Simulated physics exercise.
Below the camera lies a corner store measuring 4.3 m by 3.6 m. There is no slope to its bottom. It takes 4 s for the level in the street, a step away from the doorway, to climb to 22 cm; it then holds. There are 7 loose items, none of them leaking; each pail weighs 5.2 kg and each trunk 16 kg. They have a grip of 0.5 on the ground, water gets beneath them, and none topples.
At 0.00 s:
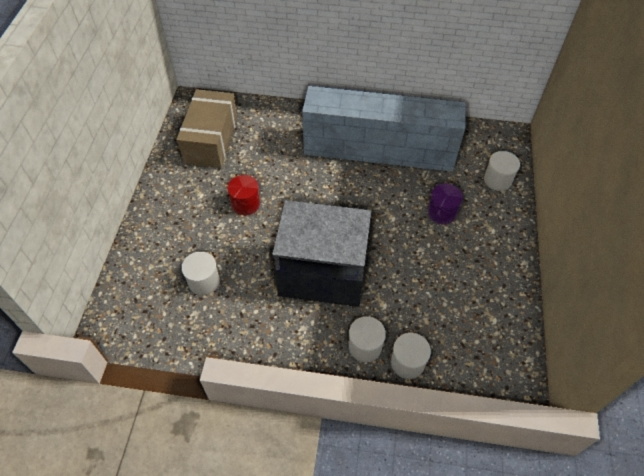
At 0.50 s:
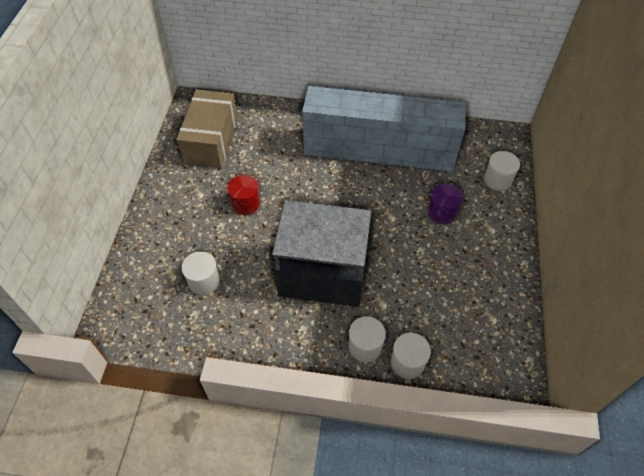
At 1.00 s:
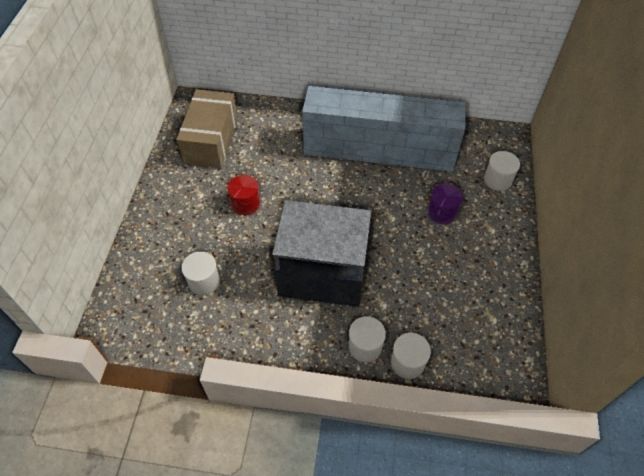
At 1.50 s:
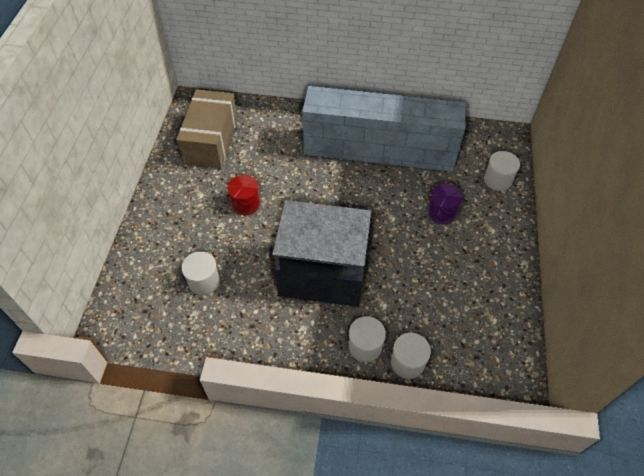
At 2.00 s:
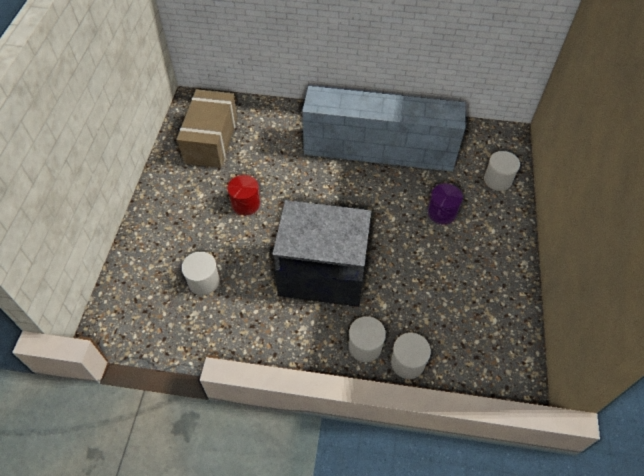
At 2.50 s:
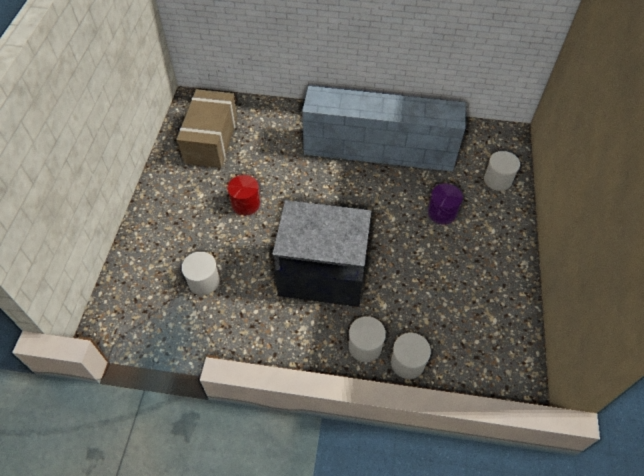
Small walled shop seen from above, water spreading over the pavement outside and just reaching the doorway, the pails staying still.
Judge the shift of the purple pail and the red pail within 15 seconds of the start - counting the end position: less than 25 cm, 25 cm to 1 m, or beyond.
Purple pail: A long trip. Red pail: A long trip.
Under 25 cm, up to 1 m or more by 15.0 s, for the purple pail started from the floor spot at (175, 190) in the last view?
In that run it wanders far off.
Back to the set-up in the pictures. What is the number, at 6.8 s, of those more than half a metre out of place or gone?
My count gives 3.
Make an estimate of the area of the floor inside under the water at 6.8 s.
Some 11.0 m2 of it.
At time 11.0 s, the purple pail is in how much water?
Depth: About 6 cm.
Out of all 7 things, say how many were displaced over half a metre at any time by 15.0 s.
I make it 7.
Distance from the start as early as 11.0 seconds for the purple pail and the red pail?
I'd guess about 30 cm and 300 cm by that point.
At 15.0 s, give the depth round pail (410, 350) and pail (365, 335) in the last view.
About 12 and 9 cm.
After 3.5 s the purple pail is near (447, 196), 0.0 m from its start, aground; the red pail is near (243, 187), 0.0 m from its start, aground; 0 afloat.
After 6.8 s the purple pail is near (447, 196), 0.0 m from its start, aground; the red pail is near (287, 116), 1.1 m from its start, afloat; 3 afloat.
After 11.0 s the purple pail is near (474, 205), 0.3 m from its start, aground; the red pail is near (527, 125), 3.2 m from its start, afloat; 3 afloat.
After 15.0 s the purple pail is near (398, 359), 1.9 m from its start, afloat; the red pail is near (504, 303), 2.8 m from its start, afloat; 7 afloat.
